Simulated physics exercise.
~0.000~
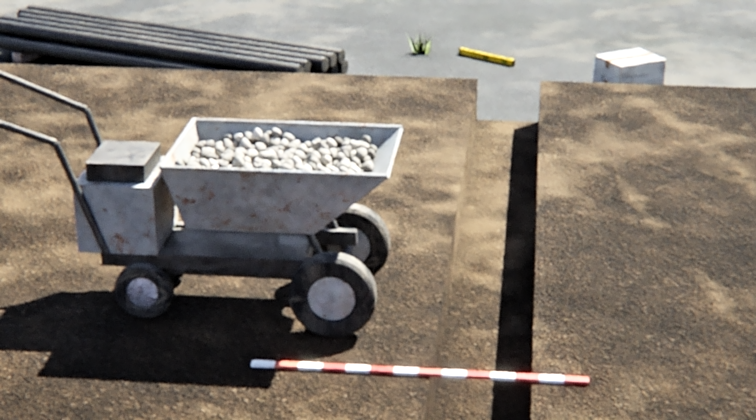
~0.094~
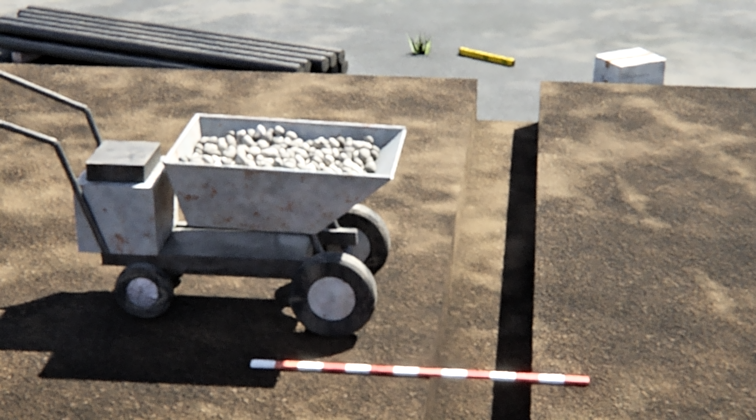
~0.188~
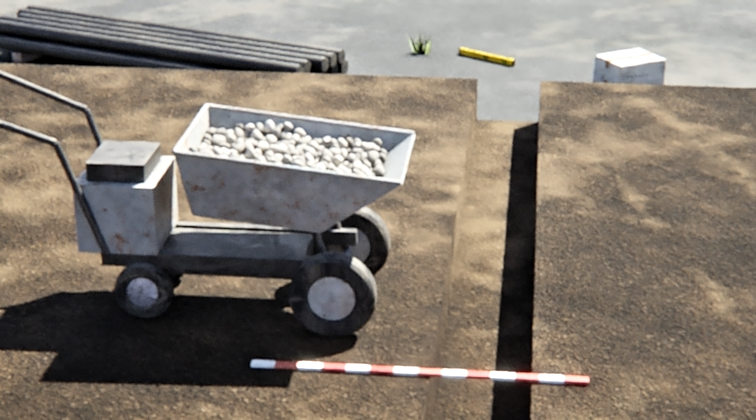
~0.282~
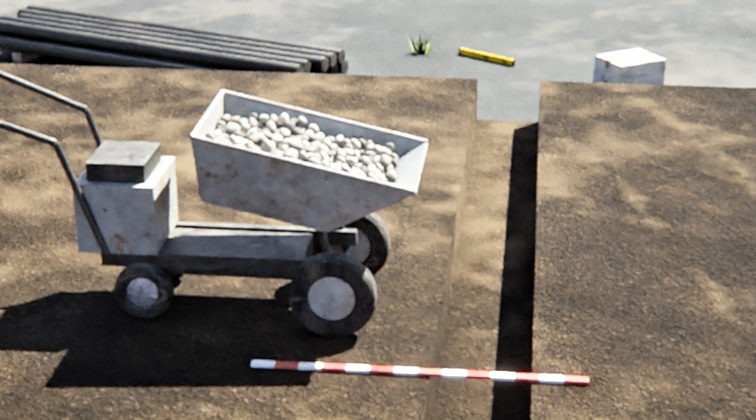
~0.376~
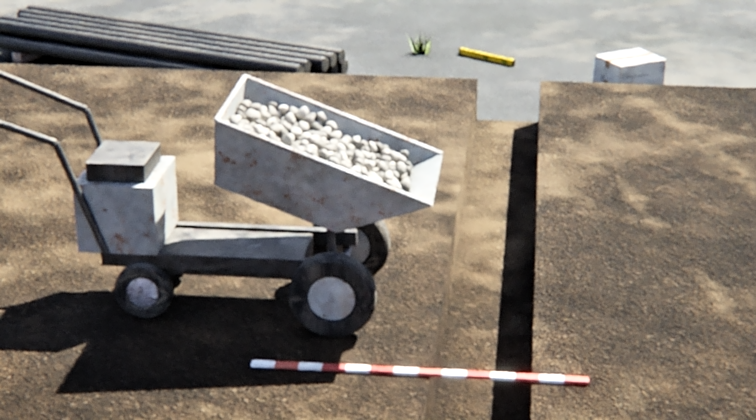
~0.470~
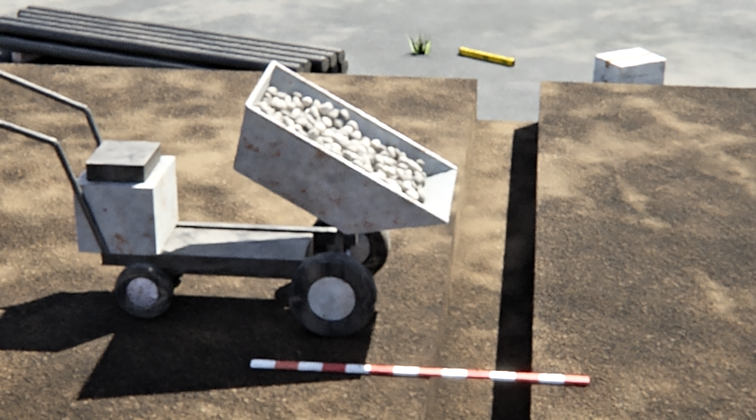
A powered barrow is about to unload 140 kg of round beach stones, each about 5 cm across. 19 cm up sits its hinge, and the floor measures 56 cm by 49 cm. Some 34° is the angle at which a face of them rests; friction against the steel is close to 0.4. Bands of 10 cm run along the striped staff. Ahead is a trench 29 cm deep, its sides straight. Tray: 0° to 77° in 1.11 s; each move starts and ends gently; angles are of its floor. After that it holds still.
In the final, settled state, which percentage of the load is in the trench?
74 per cent is in the trench.
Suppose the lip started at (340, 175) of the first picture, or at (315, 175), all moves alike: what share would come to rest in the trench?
First place: Near 100%; second place: Near 85%.
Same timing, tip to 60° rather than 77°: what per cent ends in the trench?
Some 55% would finish there.
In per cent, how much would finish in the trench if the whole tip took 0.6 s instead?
It would be near 55 percent.
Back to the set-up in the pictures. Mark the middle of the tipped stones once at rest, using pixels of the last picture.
The middle should be near (508, 353).
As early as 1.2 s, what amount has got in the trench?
55 per cent, give or take.
After 0.8 s the floor is at 65°; 99 % in the tray, 1 % in the trench; the foremost stones are at (492, 272).
After 1.2 s the floor is at 77°; 25 % in the tray, 55 % in the trench, 20 % past the trench; the foremost stones are at (626, 330).
After 1.6 s the floor is at 77°; 0 % in the tray, 74 % in the trench, 26 % past the trench; the foremost stones are past the picture's edge.
After 3.5 s the floor is at 77°; 0 % in the tray, 74 % in the trench, 26 % past the trench; the foremost stones are past the picture's edge.
